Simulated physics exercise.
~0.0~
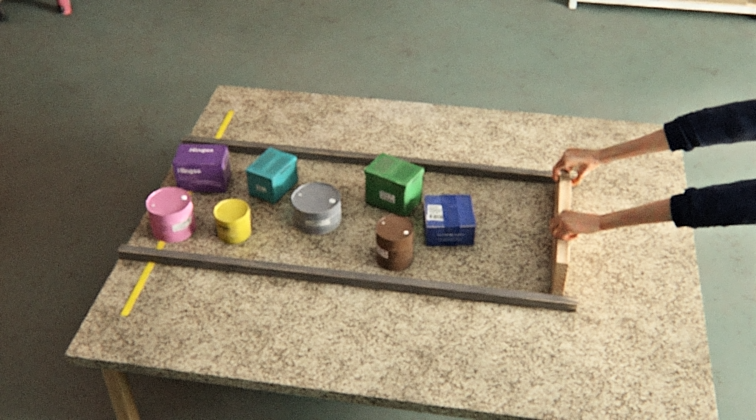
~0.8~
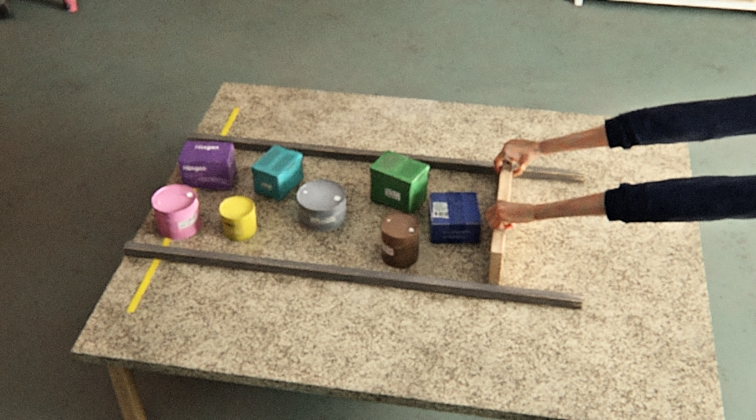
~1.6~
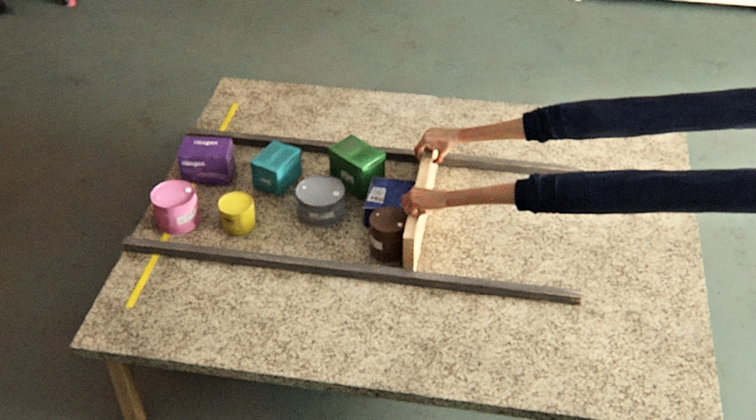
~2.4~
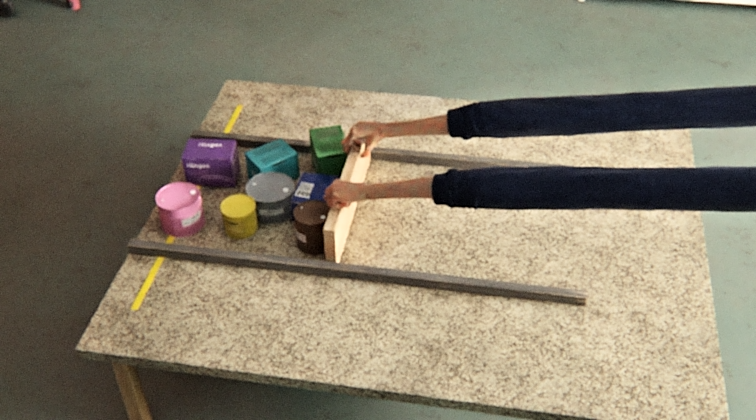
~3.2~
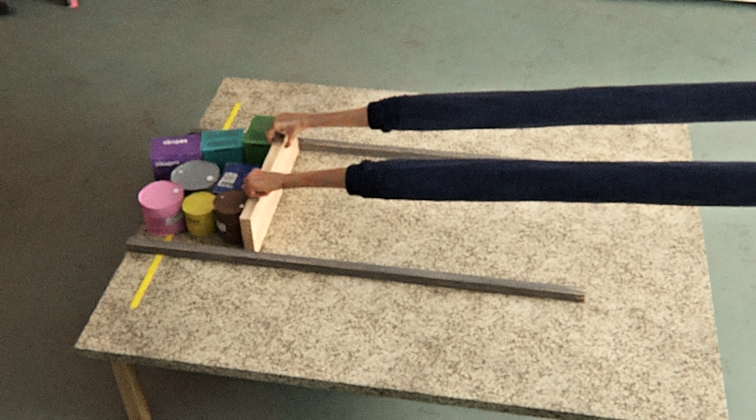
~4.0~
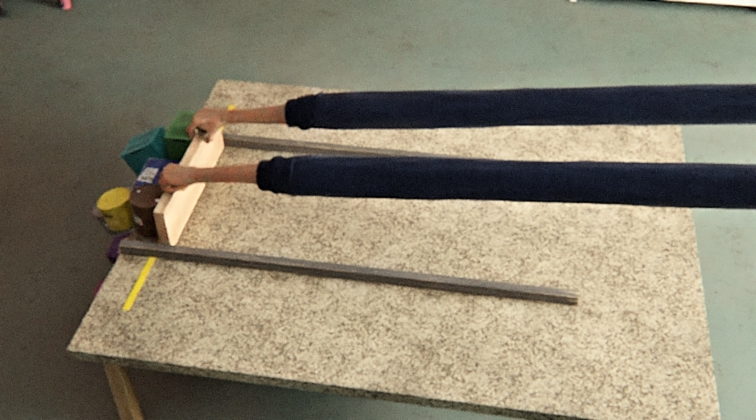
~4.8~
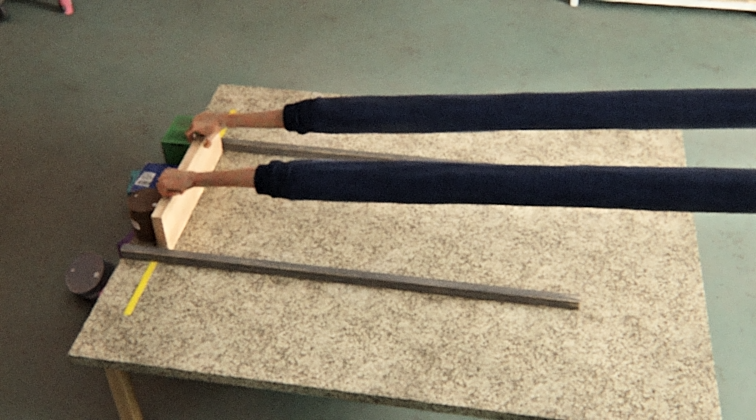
A pale wooden plank, held by two dark-sleeved arms reaching in from the right, slides left between two grey battens on a speckled low platform, seen from above by a slightly swaying camera. Purple, turquoise and green boxes, a blue parcel, and pink, yellow, grey and brown tubs stand ahead of it. The plank gathers the blue parcel, brown canister and green tote, then packs everything together toward the yellow tape. Pushed over the left edge, the pink, purple, yellow, turquoise and grey items fall. The plank halts near the tape, with green, blue and brown still against it.
